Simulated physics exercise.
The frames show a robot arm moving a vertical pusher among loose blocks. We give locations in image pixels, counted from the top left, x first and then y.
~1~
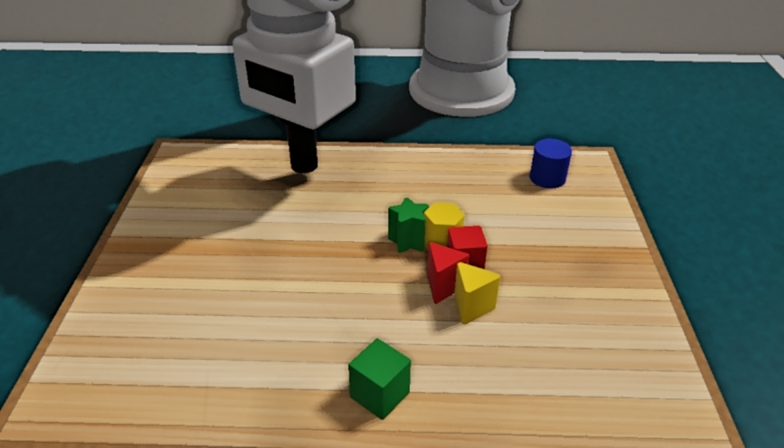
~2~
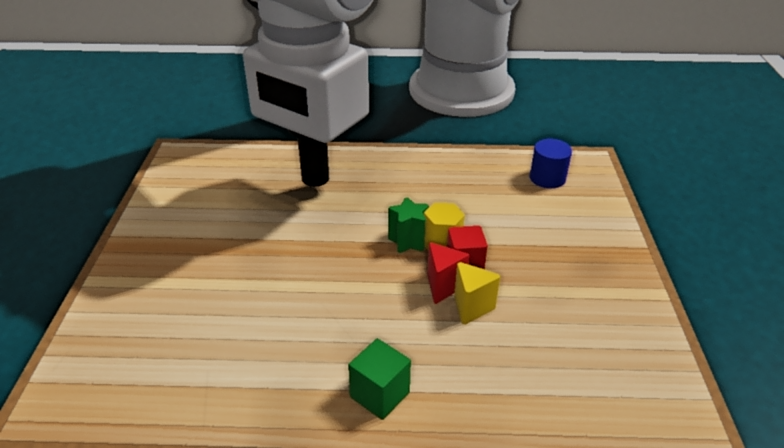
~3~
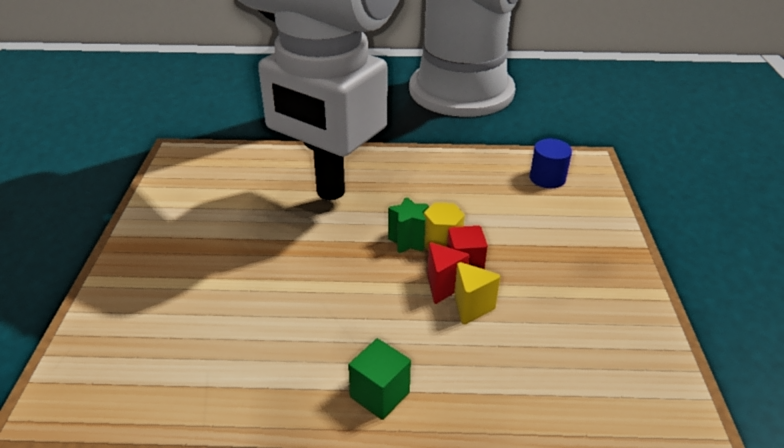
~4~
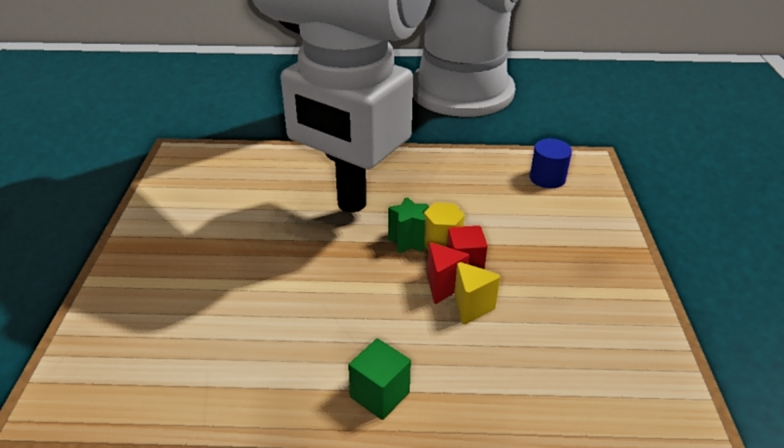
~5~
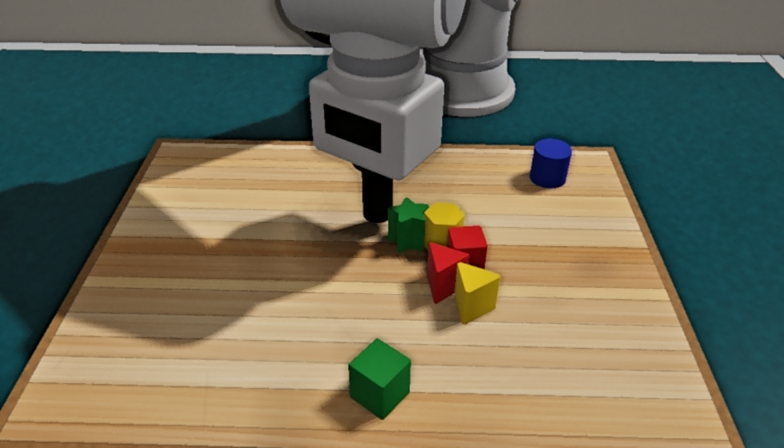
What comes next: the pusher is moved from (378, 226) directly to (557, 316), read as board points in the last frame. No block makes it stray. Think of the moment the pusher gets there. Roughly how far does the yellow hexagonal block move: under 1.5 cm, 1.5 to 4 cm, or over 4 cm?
Verdict: More than 4 cm.
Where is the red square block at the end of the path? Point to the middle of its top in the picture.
Around (602, 285).
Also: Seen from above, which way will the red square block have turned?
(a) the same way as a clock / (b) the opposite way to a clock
The one that fits is a, the same way as a clock.
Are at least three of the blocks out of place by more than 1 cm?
It seems so.
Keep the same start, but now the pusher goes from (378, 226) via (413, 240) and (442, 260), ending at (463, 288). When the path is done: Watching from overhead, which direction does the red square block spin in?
It twists with the clock when seen from above.
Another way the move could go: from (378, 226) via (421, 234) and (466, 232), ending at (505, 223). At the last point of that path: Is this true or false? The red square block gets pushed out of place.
True - the claim holds.
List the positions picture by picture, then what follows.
Pusher's lower end at (305, 166); green star block at (410, 209); yellow hexagonal block at (445, 213); red triangle at (445, 256); red square block at (468, 236), in the first frame.
Pusher at (316, 179); blocks still, in the second frame.
Pusher at (331, 192); blocks still, in the third frame.
Pusher at (352, 204); blocks still, in the fourth frame.
Pusher at (378, 215); green star block at (410, 209); yellow hexagonal block at (445, 213); red triangle at (445, 256); red square block at (468, 236), in the fifth frame.
What follows on the original path. One third of the way, pusher at (432, 242); green star block at (465, 228), turned 35° anticlockwise; yellow hexagonal block at (495, 219), turned 25° anticlockwise; red square block at (488, 247), turned 55° clockwise.
Two thirds of the way, pusher at (493, 273); green star block at (520, 240), turned 80° anticlockwise; yellow hexagonal block at (528, 220), turned 65° anticlockwise; red square block at (539, 265), turned 90° clockwise.
At the end, pusher at (560, 304); green star block at (533, 245), turned 115° anticlockwise; yellow hexagonal block at (529, 219), turned 65° anticlockwise; red triangle still; red square block at (602, 285), turned 90° clockwise.
